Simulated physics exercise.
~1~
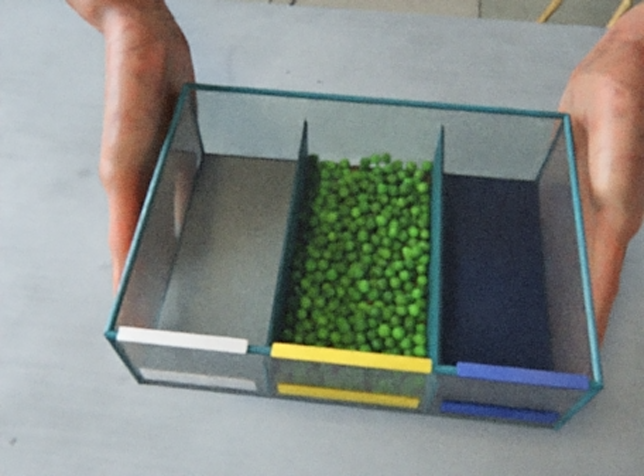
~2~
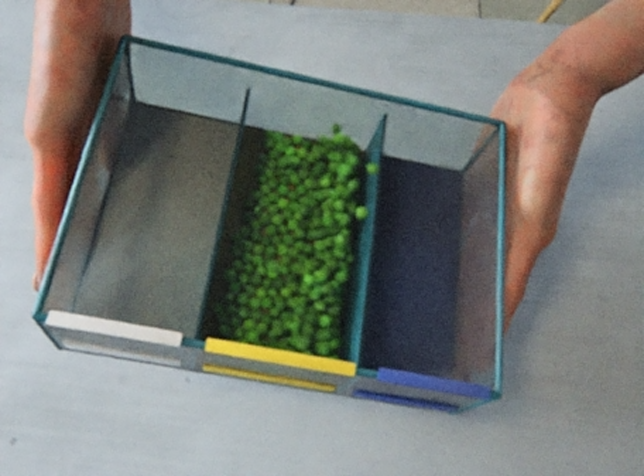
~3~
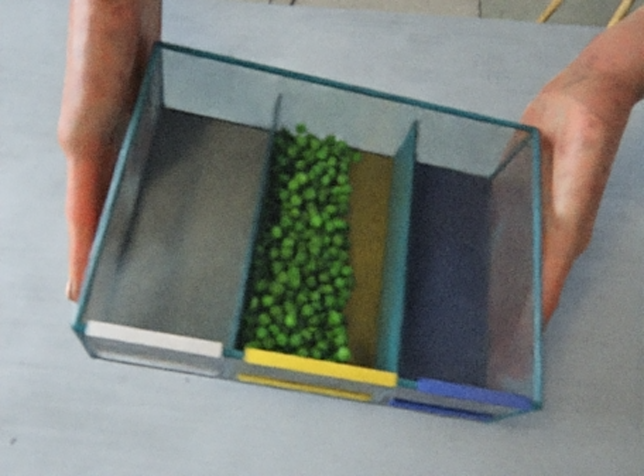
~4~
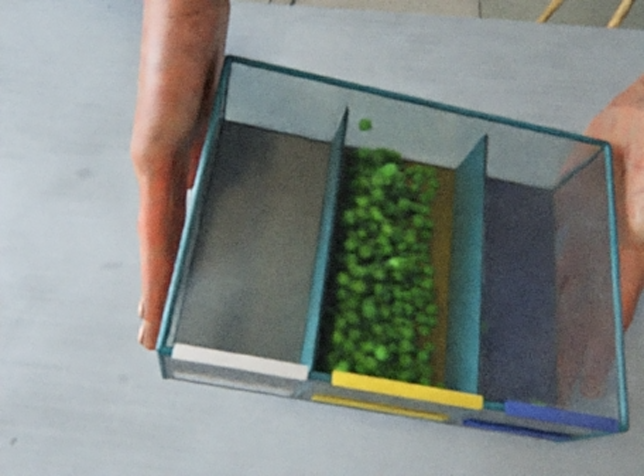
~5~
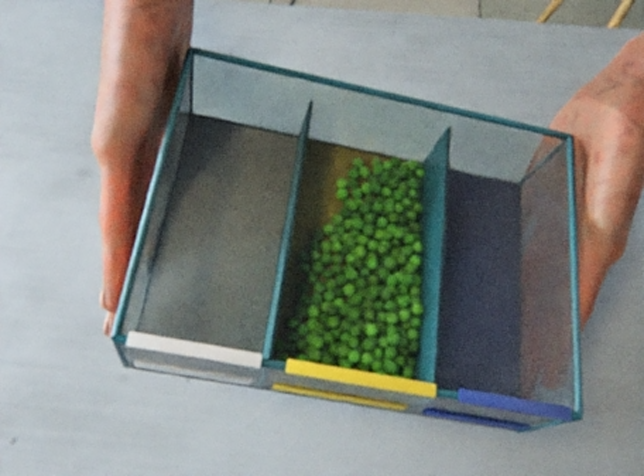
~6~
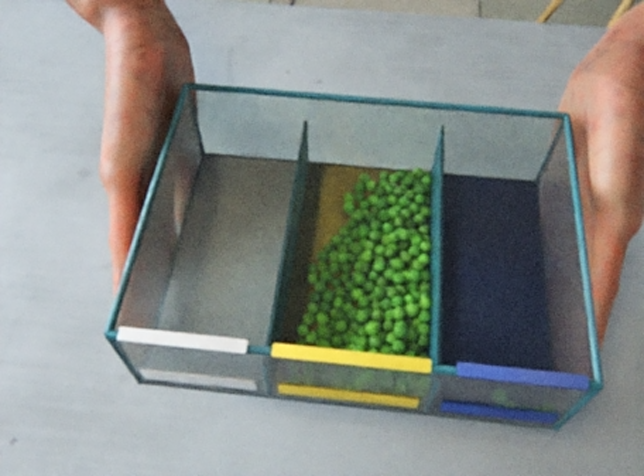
A clear box of green peas is shaken and tilted by two hands, then leveled, peas still in the yellow-marked middle section.
